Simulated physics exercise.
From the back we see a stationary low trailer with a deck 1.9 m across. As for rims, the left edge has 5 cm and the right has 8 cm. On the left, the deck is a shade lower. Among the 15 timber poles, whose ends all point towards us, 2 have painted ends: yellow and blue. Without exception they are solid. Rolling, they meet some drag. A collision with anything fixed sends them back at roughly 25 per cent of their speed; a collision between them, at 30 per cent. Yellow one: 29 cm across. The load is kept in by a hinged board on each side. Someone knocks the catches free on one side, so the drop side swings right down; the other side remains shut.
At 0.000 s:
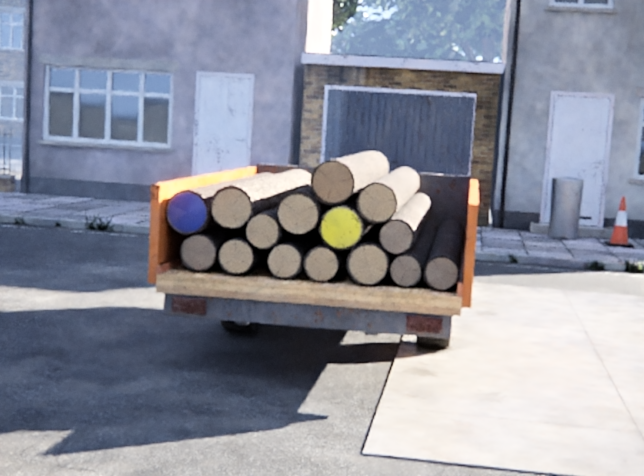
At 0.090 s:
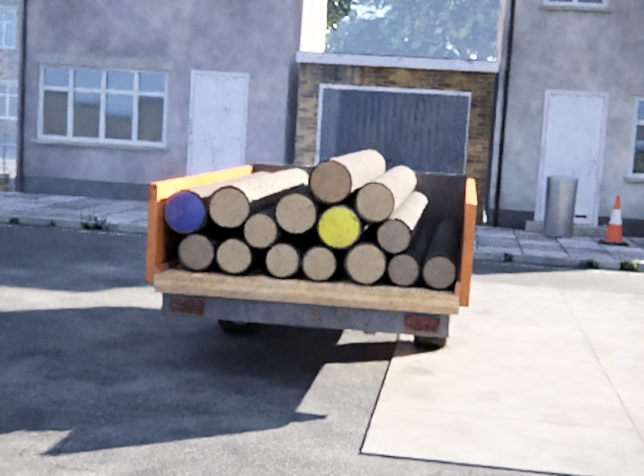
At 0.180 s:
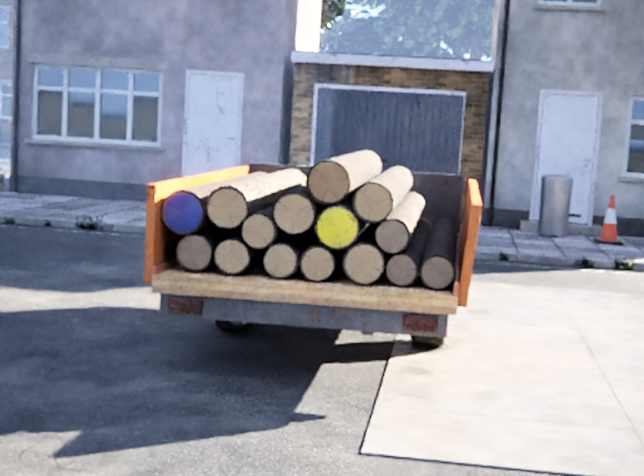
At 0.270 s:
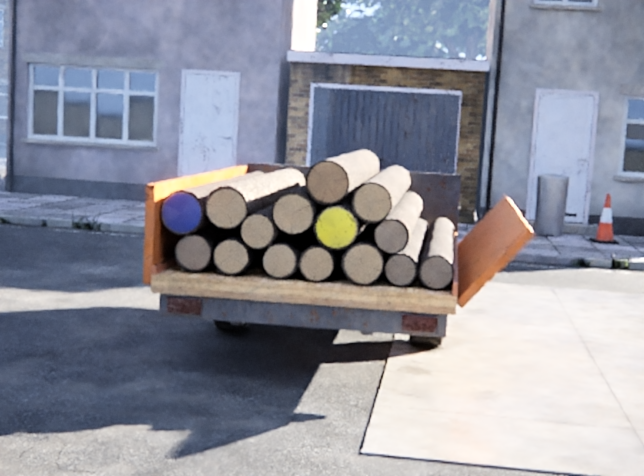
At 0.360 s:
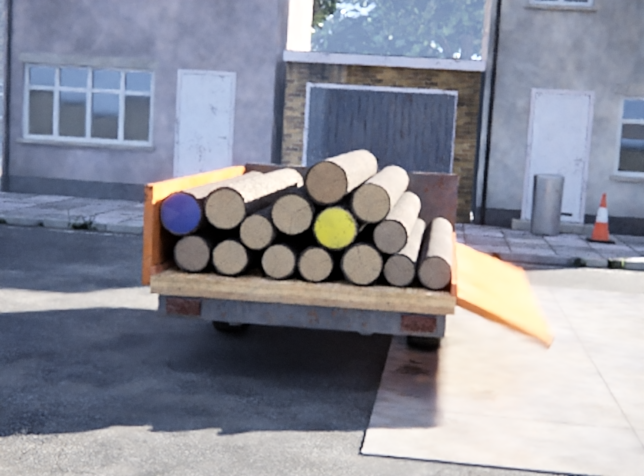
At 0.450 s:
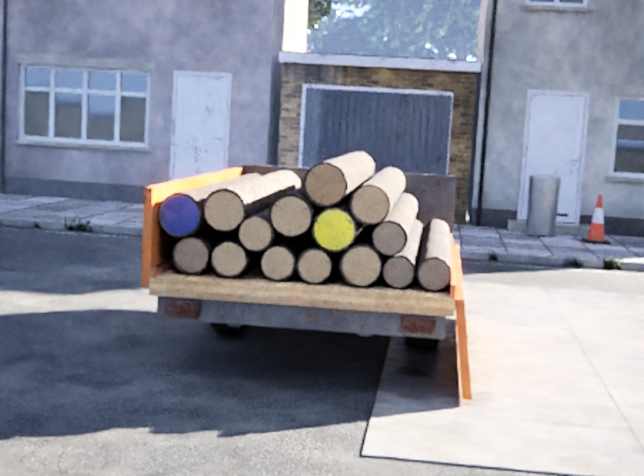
An orange side board on a log trailer swings down on the right, logs barely shifting.
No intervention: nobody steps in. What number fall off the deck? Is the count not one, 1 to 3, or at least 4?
The count is not one.
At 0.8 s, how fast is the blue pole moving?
Its speed is roughly 0.0 m/s.
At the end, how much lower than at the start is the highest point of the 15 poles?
Roughly 0 cm.
After 0.8 s, yellow is up on others, 80 cm from the right edge; blue is up on others, 15 cm from the left edge; 0 gone from the deck.
At rest (1.2 s), yellow is up on others, 80 cm from the right edge; blue is up on others, 15 cm from the left edge; 0 gone from the deck.
